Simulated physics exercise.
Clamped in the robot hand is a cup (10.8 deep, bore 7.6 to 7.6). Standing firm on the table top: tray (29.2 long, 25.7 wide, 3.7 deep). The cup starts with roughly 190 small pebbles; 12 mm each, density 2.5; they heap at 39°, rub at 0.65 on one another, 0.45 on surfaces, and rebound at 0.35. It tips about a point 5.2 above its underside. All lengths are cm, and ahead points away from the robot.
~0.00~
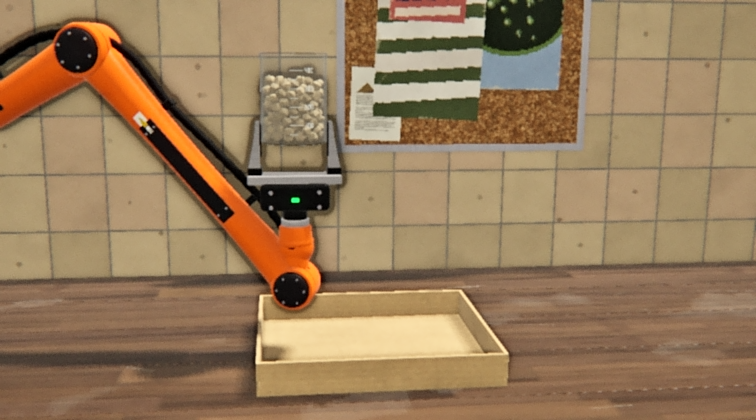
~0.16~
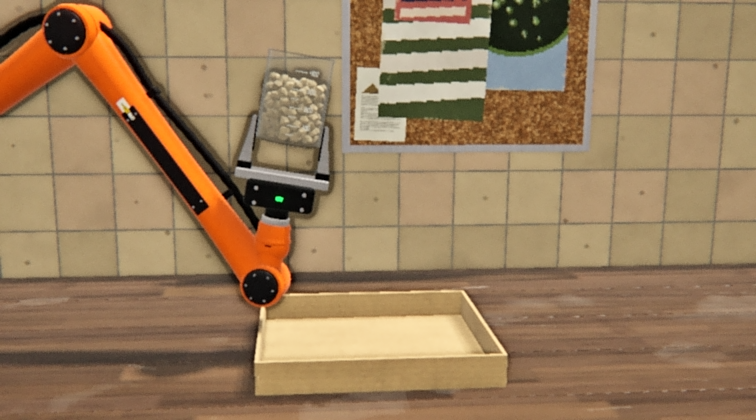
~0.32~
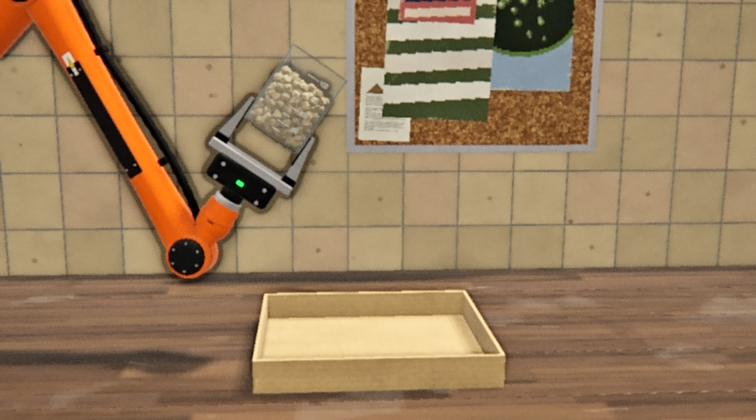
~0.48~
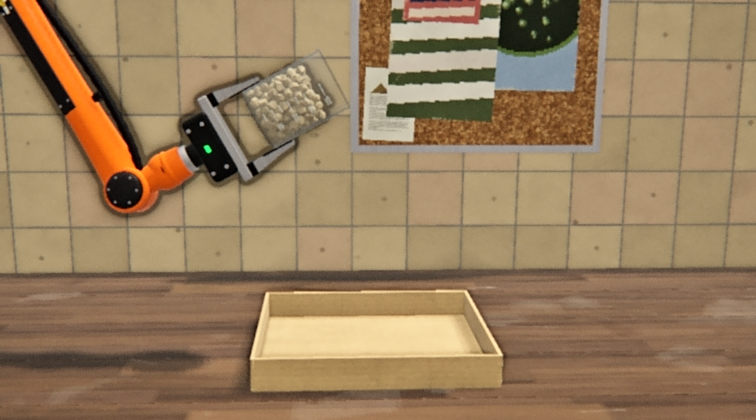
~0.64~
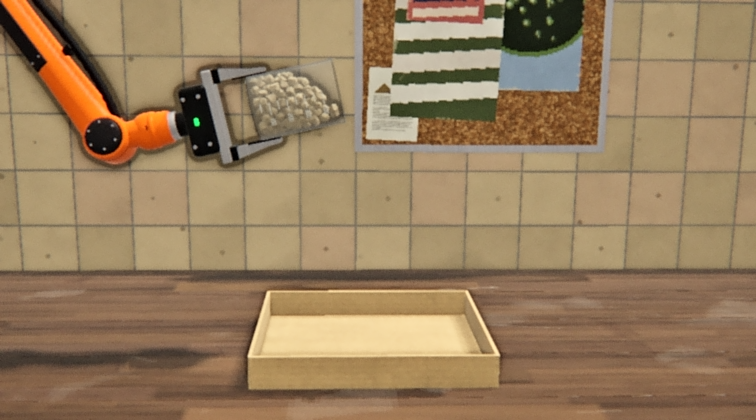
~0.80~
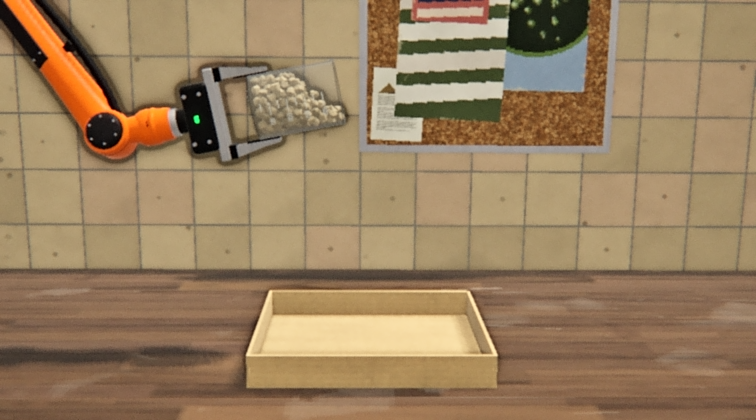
An orange robot arm with a grey gripper swings to the left and steadily tips a clear cup of small pale pebbles rightward until it lies almost on its side, the pebbles shifting inside. Below sits an open, empty, light wooden tray on a brown wooden table, with a cork pinboard at upper right. Behind is a beige tiled wall, seen from the front and slightly above.
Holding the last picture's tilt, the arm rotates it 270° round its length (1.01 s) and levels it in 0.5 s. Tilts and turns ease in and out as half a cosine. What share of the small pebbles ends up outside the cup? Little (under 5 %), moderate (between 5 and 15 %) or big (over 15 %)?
Answer: Moderate; between 5 and 15 % of the small pebbles finish outside the cup.
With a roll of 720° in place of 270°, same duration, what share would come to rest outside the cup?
It would be near 10 per cent.
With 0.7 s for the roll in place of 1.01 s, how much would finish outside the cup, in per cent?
In that case some 5 per cent.
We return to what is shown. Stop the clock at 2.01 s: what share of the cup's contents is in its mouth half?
Some 35 per cent.
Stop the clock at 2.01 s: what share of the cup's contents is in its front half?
Some 40 per cent.
After 1.40 s, tipped 79°, highest piece 36 above the table; 183 in the cup, 6 in flight or on a rim.
After 2.01 s, tipped 52°, highest piece 36 above the table; 175 in the cup, 13 in the tray, 1 in flight or on a rim.
After 2.51 s, upright, highest piece 39 above the table; 175 in the cup, 14 in the tray.
After 3.21 s, upright, highest piece 39 above the table; 175 in the cup, 14 in the tray.
In the end, 175 in the cup, 14 in the tray. That is 7 % outside the cup.
